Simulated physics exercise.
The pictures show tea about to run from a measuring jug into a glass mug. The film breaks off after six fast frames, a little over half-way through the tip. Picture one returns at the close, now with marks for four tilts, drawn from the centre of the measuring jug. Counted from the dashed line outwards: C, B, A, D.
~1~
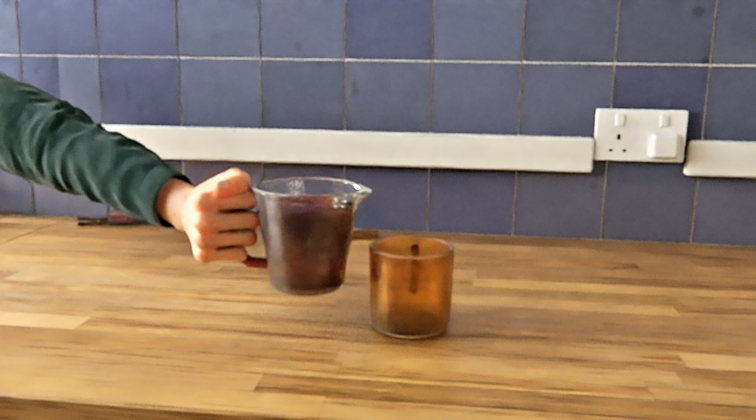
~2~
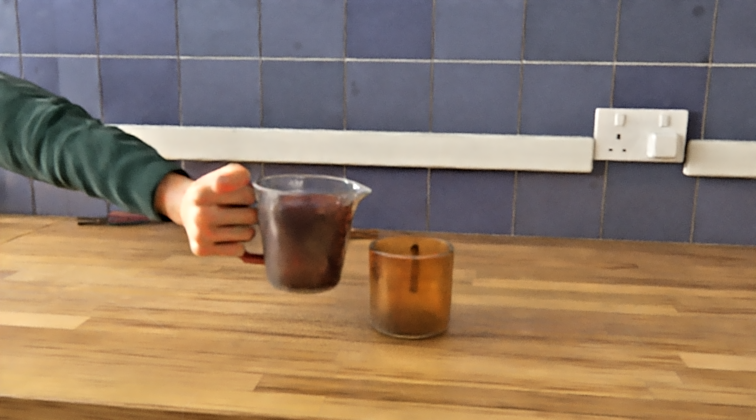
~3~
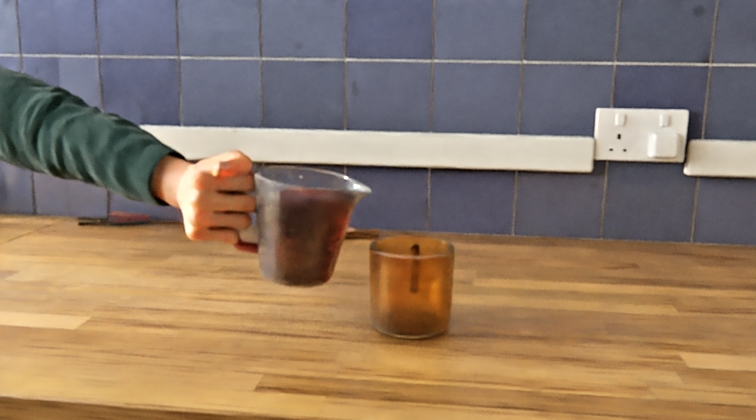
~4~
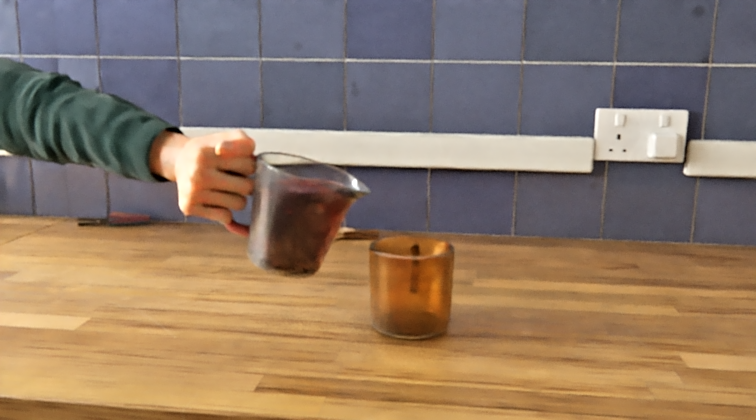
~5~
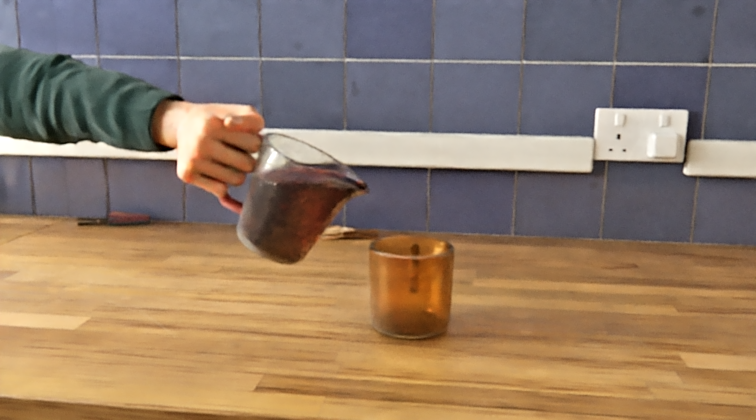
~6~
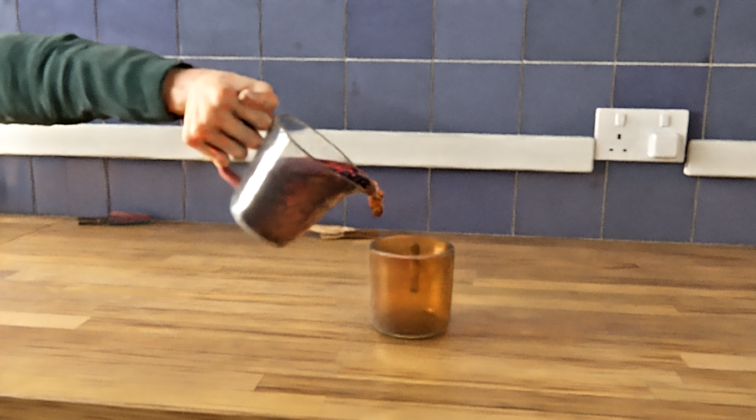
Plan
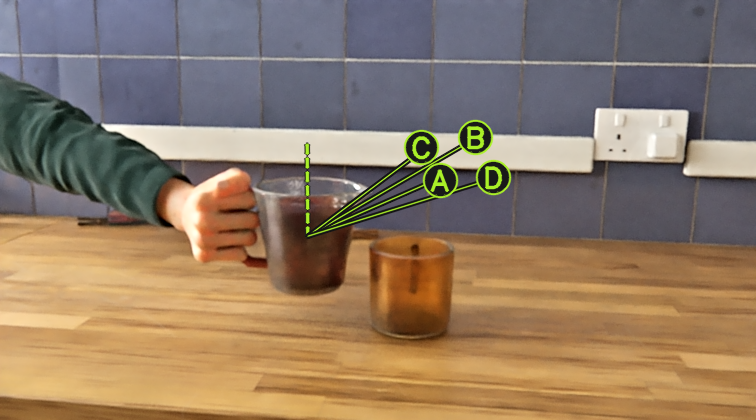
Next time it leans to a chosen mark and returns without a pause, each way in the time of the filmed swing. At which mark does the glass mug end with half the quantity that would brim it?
C beats the others.
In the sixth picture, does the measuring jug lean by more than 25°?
Yes, it does.
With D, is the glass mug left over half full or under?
Over.
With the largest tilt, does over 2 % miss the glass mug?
Yes, it does.
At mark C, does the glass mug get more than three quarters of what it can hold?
No, it does not.
In lime, A at (423, 185); B at (461, 146); C at (409, 160); D at (477, 183).
If A is chosen, the glass mug ends with about 76 % of what it can hold.
If B is chosen, the glass mug ends with about 63 % of what it can hold.
If C is chosen, the glass mug ends with about 48 % of what it can hold.
If D is chosen, the glass mug ends with about 77 % of what it can hold; 12 % of the tea is spilt.
